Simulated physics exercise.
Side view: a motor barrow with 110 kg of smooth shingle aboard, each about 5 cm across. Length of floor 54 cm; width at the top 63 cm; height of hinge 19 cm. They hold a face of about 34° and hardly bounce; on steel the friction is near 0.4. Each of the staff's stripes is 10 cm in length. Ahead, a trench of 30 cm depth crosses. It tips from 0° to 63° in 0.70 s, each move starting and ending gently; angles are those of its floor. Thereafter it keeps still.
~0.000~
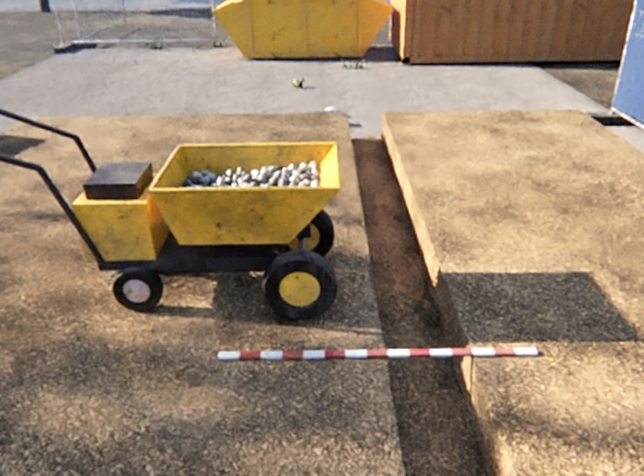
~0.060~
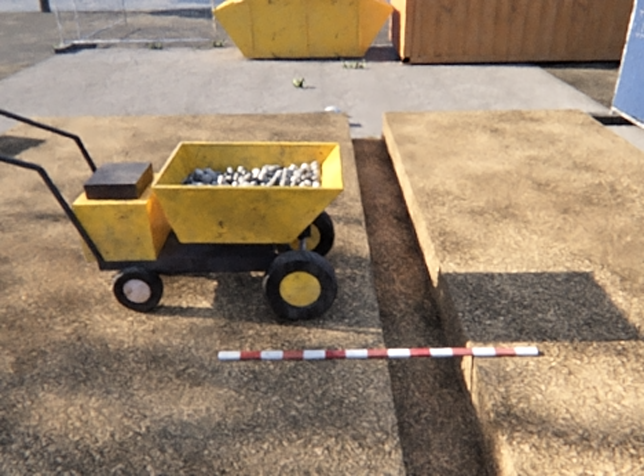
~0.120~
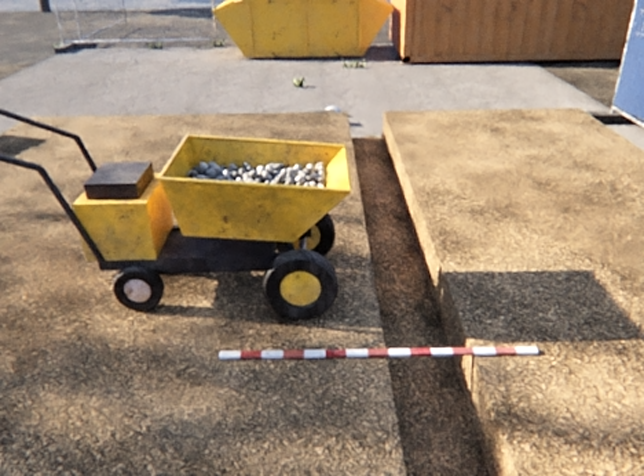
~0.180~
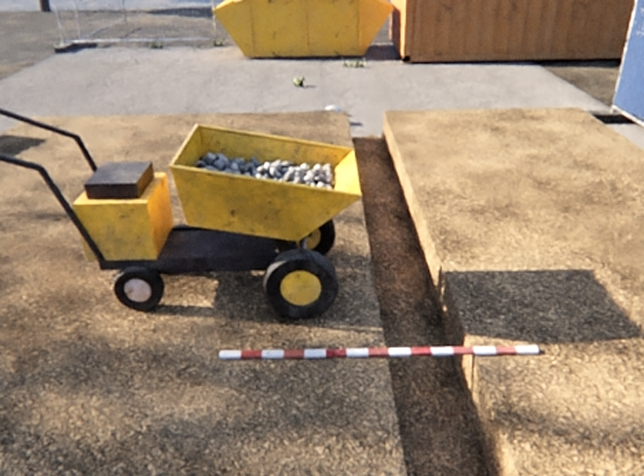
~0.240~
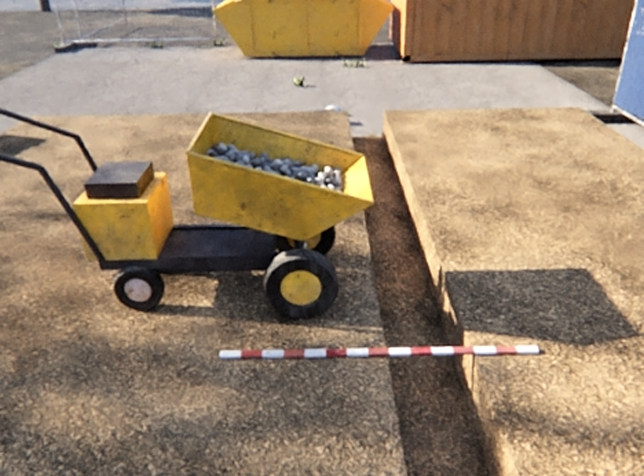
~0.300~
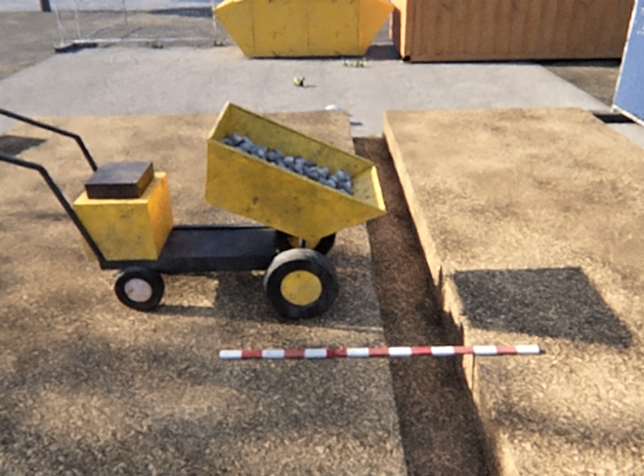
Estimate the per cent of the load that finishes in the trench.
Roughly 58 percent.
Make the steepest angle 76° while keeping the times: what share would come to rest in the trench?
In that case some 60 per cent.
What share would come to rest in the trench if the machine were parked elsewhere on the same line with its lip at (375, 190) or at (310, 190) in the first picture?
First spot about 30, second spot about 85 per cent.
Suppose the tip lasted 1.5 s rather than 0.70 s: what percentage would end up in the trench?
In that case some 75 per cent.
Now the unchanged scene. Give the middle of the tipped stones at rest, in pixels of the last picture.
Resting centre: About (441, 310).
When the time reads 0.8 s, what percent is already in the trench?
Some 10 per cent.
After 0.5 s the floor is at 53°; 100 % in the skip; the foremost stones are at (385, 233).
After 0.8 s the floor is at 63°; 90 % in the skip, 10 % in the trench; the foremost stones are at (451, 260).
After 1.1 s the floor is at 63°; 38 % in the skip, 21 % in the trench, 41 % past the trench; the foremost stones are at (551, 269).
After 3.1 s the floor is at 63°; 0 % in the skip, 58 % in the trench, 42 % past the trench; the foremost stones are past the picture's edge.
